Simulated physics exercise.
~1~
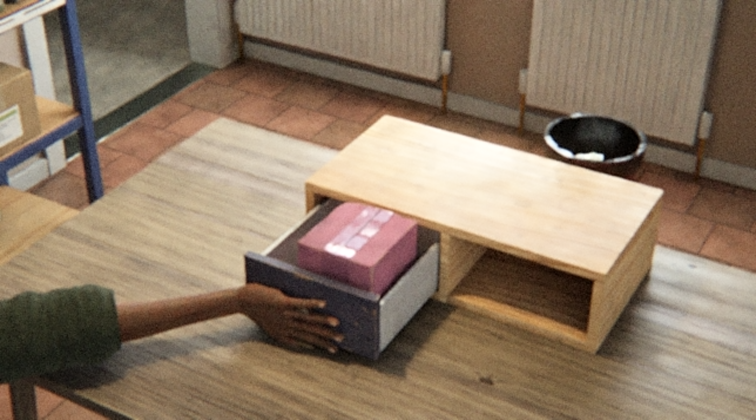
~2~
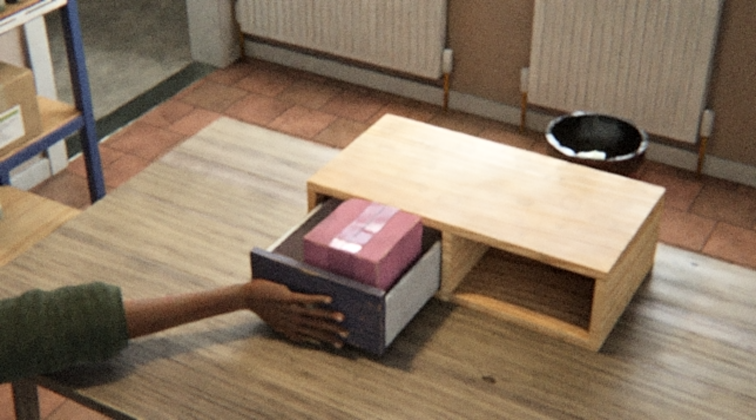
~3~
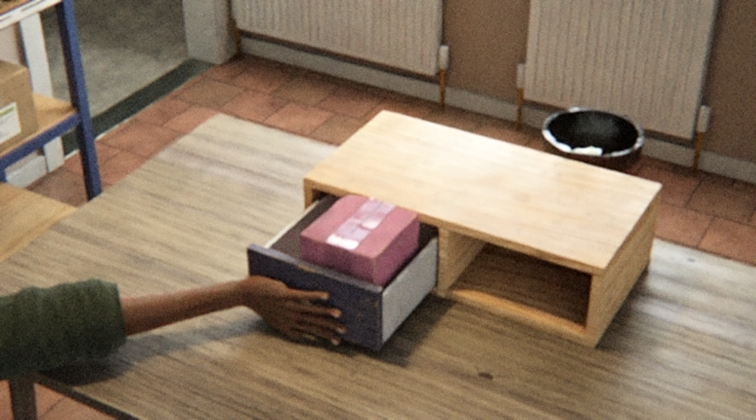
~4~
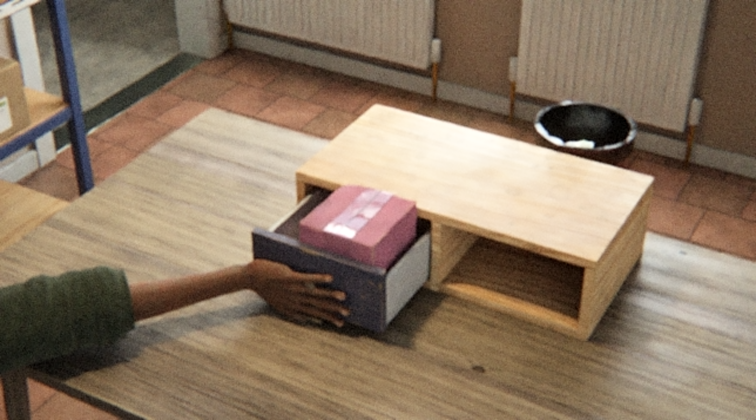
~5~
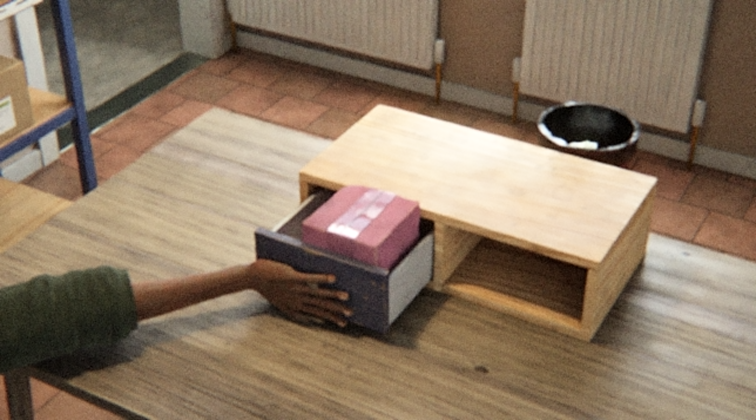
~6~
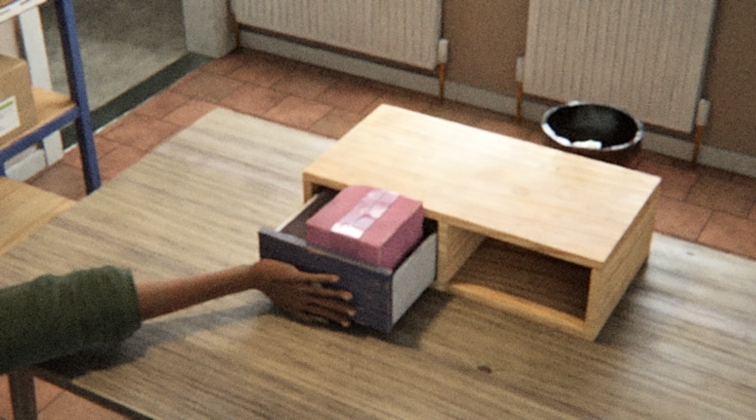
In this clip, a hand rests against the dark front of an open drawer holding a pink box, in a light wooden chest on a table. The hand eases the drawer slightly inwards, the box moving with it, and the drawer is still open at the end.
